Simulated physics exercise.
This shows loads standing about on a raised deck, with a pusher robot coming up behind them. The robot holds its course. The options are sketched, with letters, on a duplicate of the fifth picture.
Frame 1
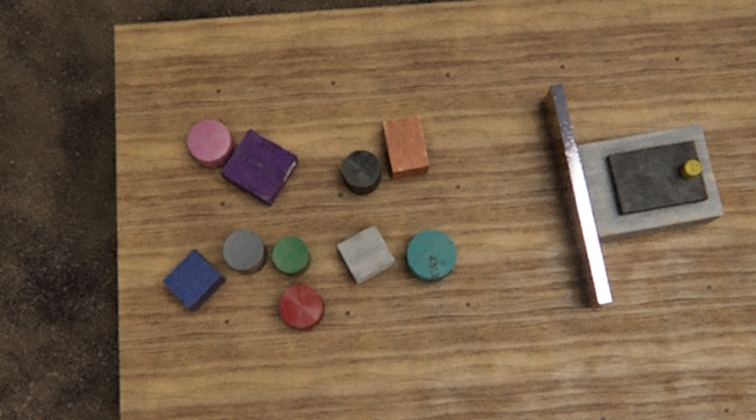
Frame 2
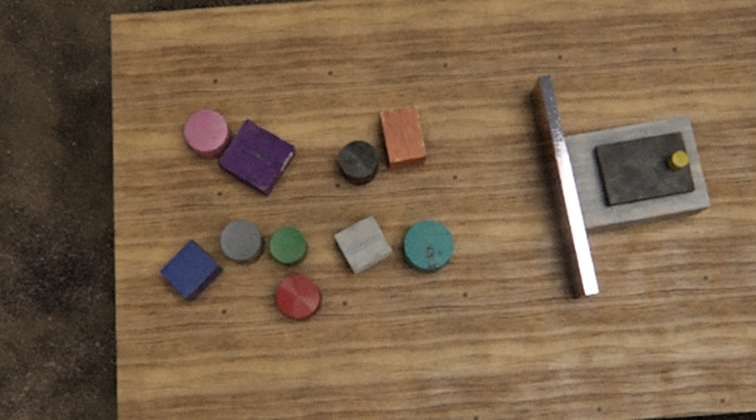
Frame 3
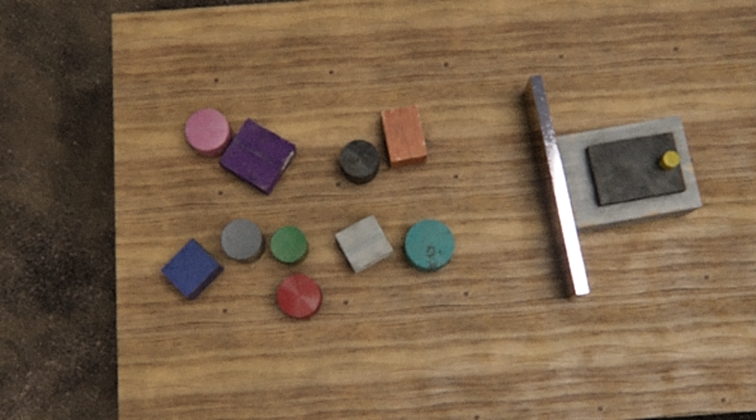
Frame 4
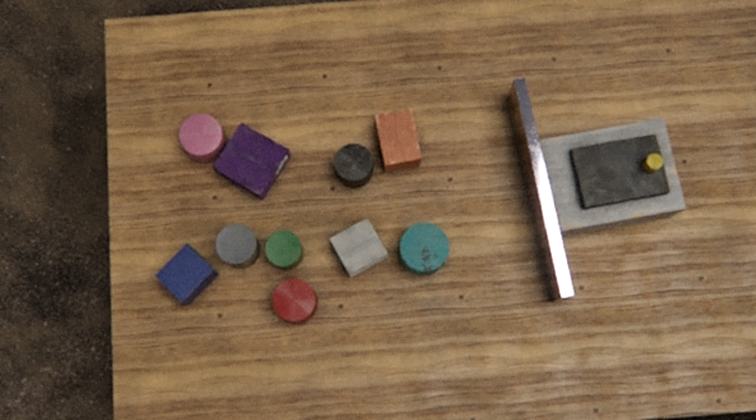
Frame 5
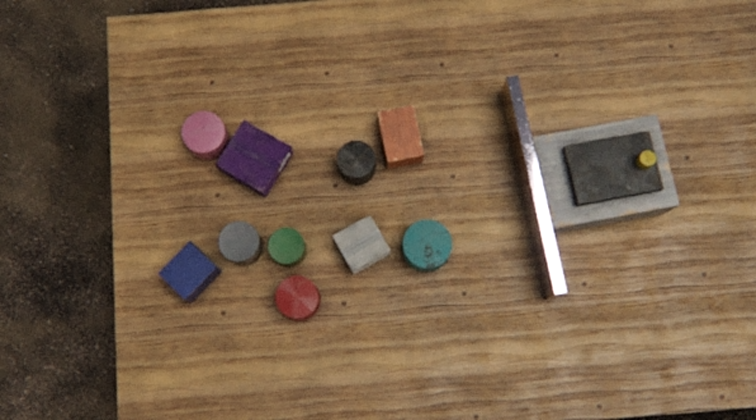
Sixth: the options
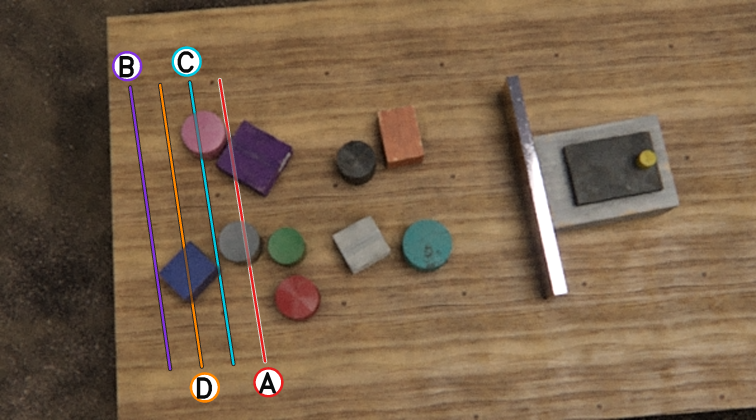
A pusher robot with a wide, flat blade crept a short way left across the wooden deck toward a scattered group of colourful canisters, boxes and pails, which stayed where they stood.
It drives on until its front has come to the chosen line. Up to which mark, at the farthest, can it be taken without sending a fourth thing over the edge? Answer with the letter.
As far as mark D.
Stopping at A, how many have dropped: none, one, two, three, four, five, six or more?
In all, none.
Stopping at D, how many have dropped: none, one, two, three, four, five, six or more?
In all, two.
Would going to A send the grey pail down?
No.
On the marked copy, A at (242, 217); B at (150, 224); C at (211, 219); D at (180, 222).
Following D. Soon after the start, robot (478, 179); orange crate (370, 140); turquoise canister (386, 254).
Later, robot (347, 190); pink canister (164, 117); grey pail (181, 218).
In the end, robot (246, 198); grey pail over the edge; purple box over the edge; two fallen.
As for the rest, A is within the limit but short; B drops four; C is within the limit but short.
